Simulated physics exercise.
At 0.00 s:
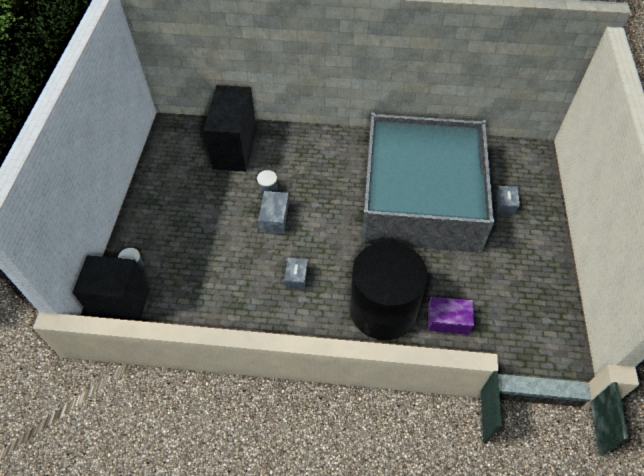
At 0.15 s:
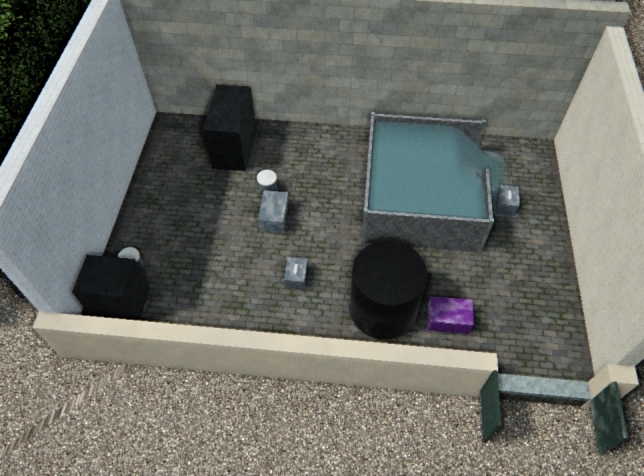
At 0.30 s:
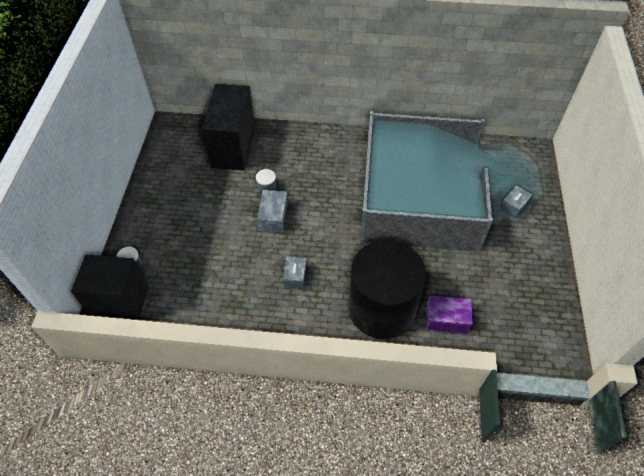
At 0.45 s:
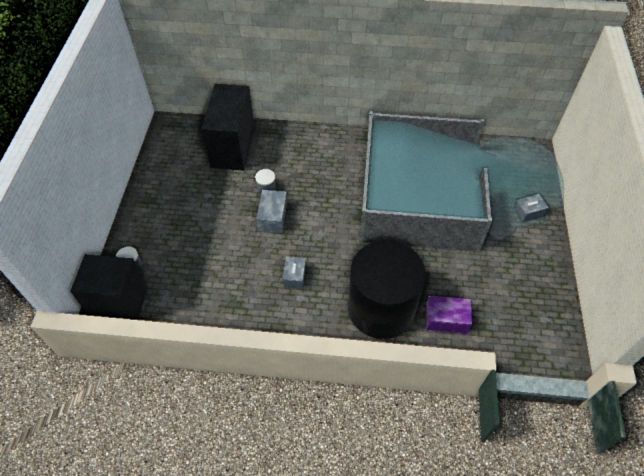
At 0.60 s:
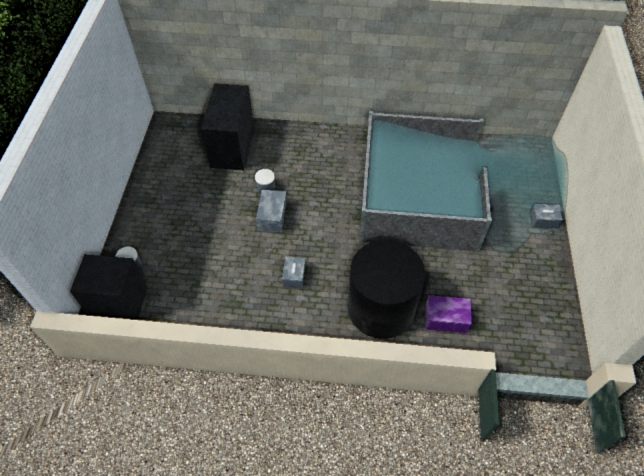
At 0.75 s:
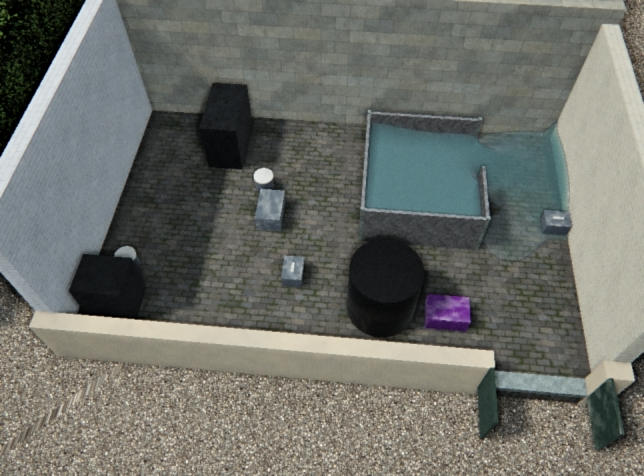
At first, water fills a square, stone-walled tank in a walled yard scattered with boxes and a dark cylinder. Part of the tank's right side opens and water pours through, pushing a small grey box to the right wall as it spreads over the paving, while the purple crate stays still.
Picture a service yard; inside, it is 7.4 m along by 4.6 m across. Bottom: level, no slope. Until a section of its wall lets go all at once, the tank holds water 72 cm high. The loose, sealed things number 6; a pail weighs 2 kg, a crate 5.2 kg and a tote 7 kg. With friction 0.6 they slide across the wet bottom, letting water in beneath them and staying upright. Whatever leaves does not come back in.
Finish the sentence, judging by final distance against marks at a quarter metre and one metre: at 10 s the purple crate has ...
It has moved a short way.
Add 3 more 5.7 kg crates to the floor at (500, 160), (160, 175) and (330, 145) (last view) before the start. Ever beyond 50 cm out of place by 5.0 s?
Going one by one: Too far, not far enough, too far.
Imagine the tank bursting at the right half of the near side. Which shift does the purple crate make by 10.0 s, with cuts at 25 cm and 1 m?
So, for the purple crate: It is carried a long way.
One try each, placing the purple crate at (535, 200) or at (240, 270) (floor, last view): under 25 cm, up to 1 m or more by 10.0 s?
Well, the first time it covers a big distance, and the second time it covers a big distance.
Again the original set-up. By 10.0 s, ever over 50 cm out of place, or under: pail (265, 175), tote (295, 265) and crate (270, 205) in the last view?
Beyond the limit, then within the limit, then beyond the limit.
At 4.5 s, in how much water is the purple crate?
About 13 cm.
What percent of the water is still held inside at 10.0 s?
Remaining: Approx. 64 per cent.
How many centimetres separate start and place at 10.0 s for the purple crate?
About 50 cm.
After 2.0 s the purple crate is near (449, 308), 0.0 m from its start, aground; 0 of 6 are out; 0 afloat.
After 4.5 s the purple crate is near (426, 331), 0.5 m from its start, afloat; 0 of 6 are out; 2 afloat.
After 7.0 s the purple crate is near (426, 332), 0.5 m from its start, afloat; 0 of 6 are out; 4 afloat.
After 10.0 s the purple crate is near (426, 333), 0.5 m from its start, afloat; 0 of 6 are out; 5 afloat.
